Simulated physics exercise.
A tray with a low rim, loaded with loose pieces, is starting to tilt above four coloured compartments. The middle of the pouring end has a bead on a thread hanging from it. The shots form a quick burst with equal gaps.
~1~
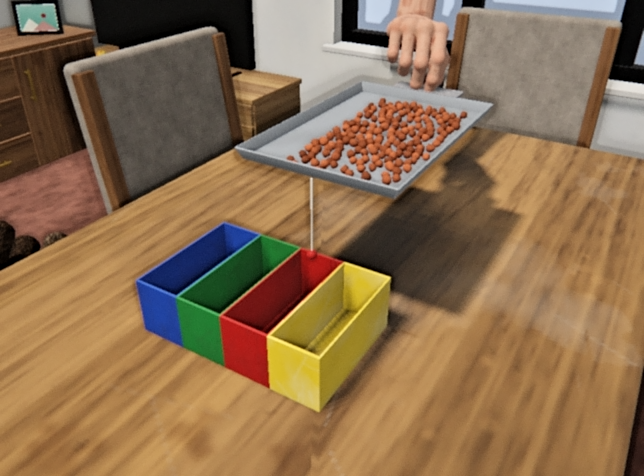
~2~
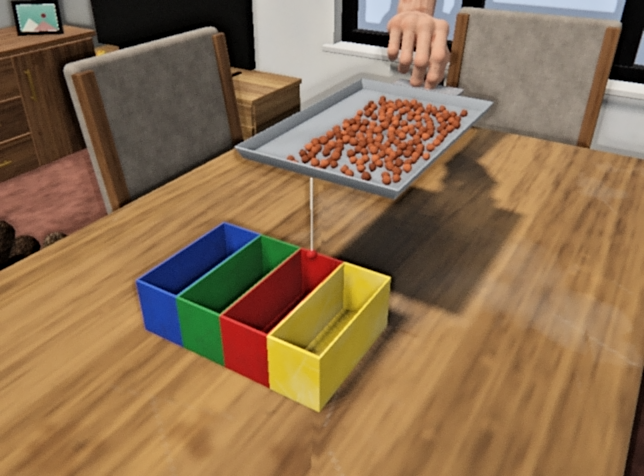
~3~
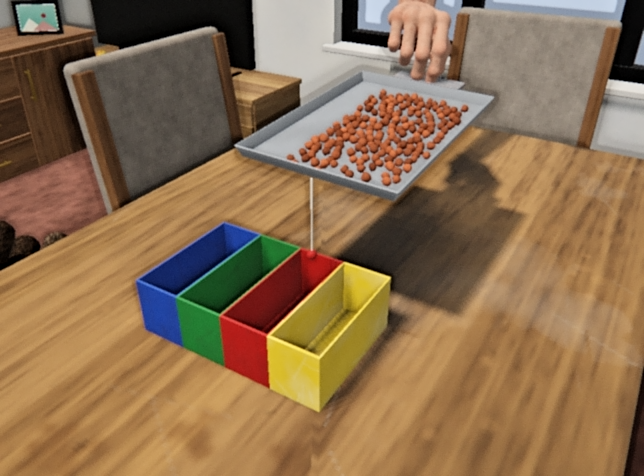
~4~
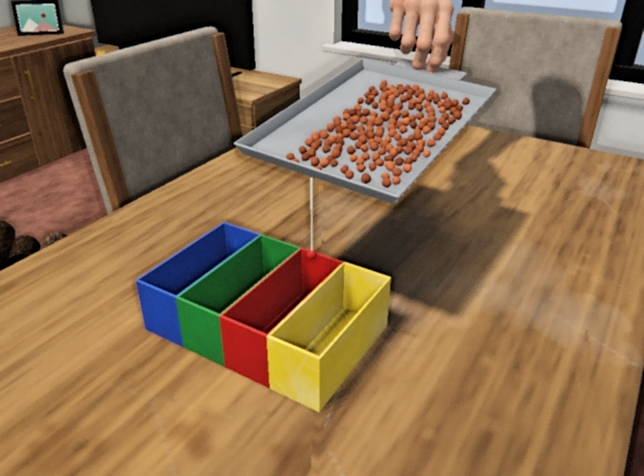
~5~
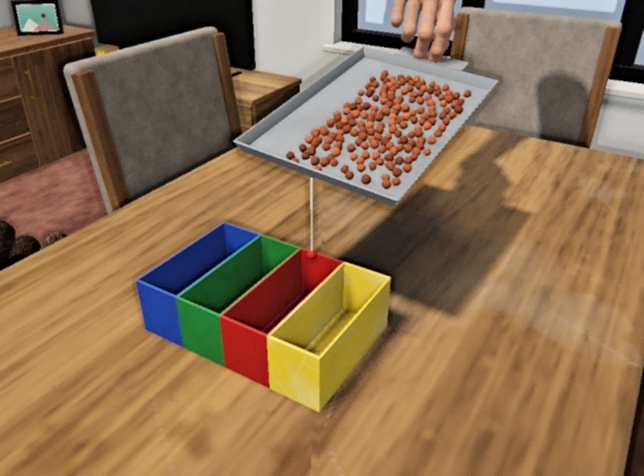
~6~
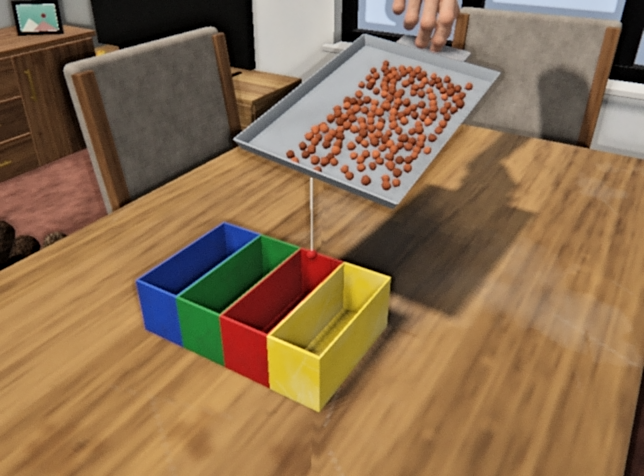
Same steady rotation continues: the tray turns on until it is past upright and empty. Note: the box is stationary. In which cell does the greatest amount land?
In the yellow cell.
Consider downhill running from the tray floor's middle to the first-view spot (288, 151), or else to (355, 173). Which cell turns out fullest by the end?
First: The green one, second: The yellow one.
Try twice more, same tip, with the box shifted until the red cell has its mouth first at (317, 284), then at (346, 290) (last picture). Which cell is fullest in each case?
Try one: The yellow one; try two: The yellow cell.
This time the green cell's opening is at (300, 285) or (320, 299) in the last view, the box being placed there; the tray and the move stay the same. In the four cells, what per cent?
First 100 %, then 100 %.
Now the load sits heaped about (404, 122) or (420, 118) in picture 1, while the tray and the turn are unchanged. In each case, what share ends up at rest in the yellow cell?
Respectively 40 and 30 per cent.
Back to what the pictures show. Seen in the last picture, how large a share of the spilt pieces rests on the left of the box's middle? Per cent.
Around 0 %.
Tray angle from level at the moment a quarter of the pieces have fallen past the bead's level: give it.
Roughly 95 degrees of turn.
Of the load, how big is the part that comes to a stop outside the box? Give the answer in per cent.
Close to 60 percent, I reckon.
Shortly afterwards, tray tipped steeply; the whole lot on the tray.
Next, tray tipped right over; a little on the tray; near a quarter in the yellow cell; only a few in the red cell; near two thirds falling or outside the box.
Some moments later, tray tipped past a quarter turn; near a third in the yellow cell; only a few in the red cell; near two thirds falling or outside the box.
In the end, tray tipped past a quarter turn; near a third in the yellow cell; only a few in the red cell; none at all in the green cell; none at all in the blue cell; near two thirds outside the box.
